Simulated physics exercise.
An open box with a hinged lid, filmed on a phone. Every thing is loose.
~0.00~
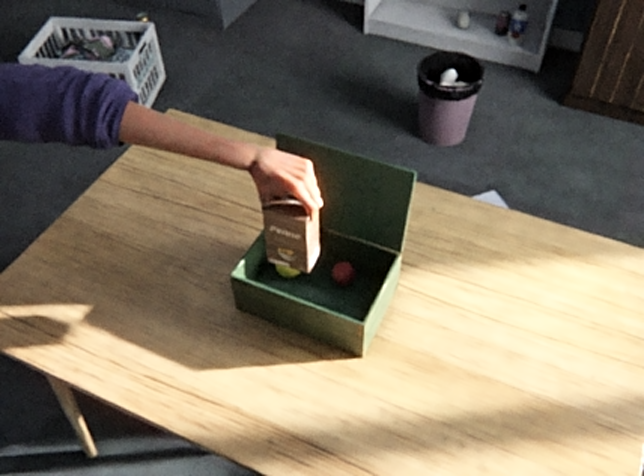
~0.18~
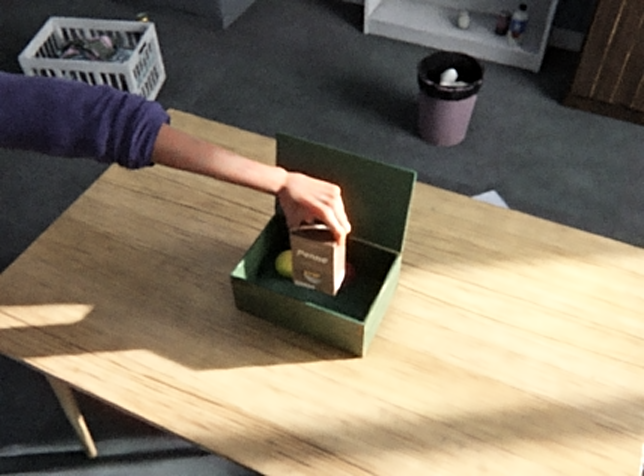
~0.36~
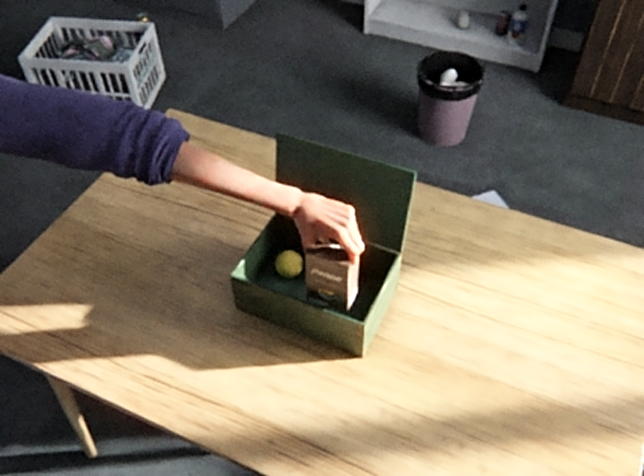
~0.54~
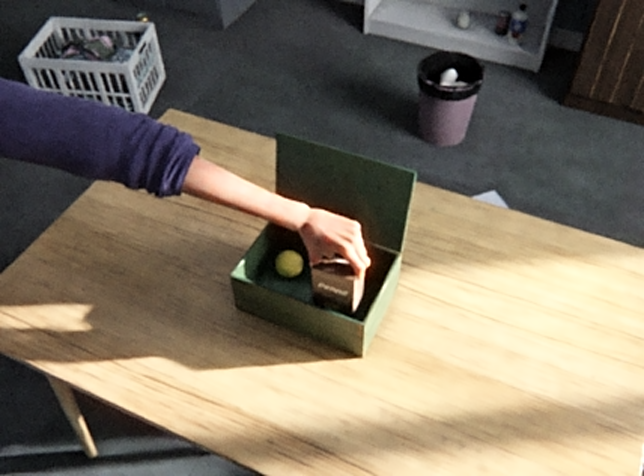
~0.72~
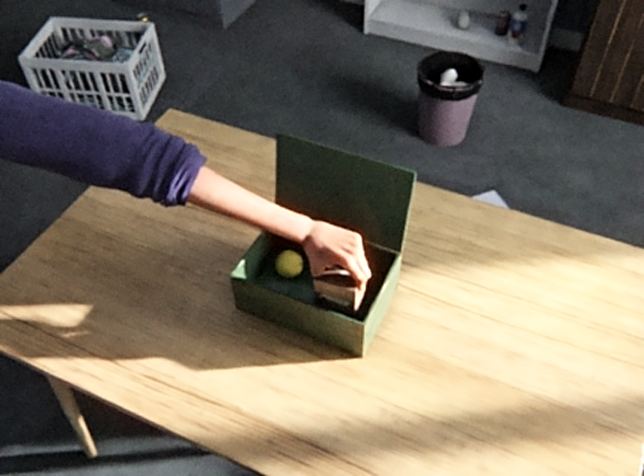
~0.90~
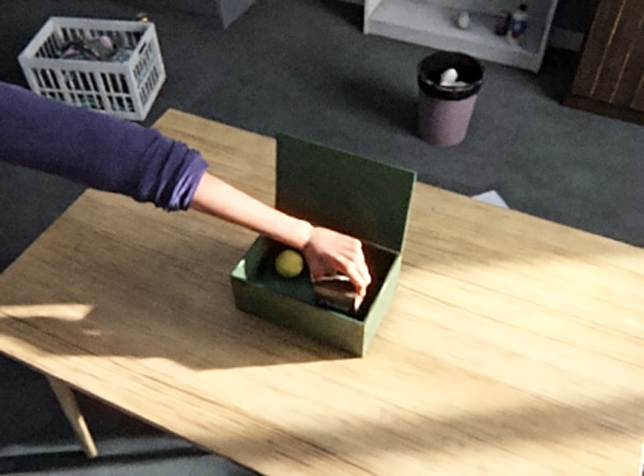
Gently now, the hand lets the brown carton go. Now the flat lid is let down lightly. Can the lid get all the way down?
The lid fails to lower completely.
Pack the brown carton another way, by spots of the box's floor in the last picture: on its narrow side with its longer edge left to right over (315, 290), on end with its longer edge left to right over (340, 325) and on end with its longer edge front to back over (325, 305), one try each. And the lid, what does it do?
Okay, so first it closes properly, then it doesn't close, and last it doesn't close.
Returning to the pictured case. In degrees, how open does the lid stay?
Measured angle - around 18°.
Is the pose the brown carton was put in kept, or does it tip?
Well, the brown carton stays just as set.
After 2.40 s, lid 65° above the rim.
After 2.80 s, lid 24° above the rim.
In the end (6.5 s), lid 18° above the rim; all 3 unmoved. At the end, from the last picture's camera, brown carton near (339, 303).
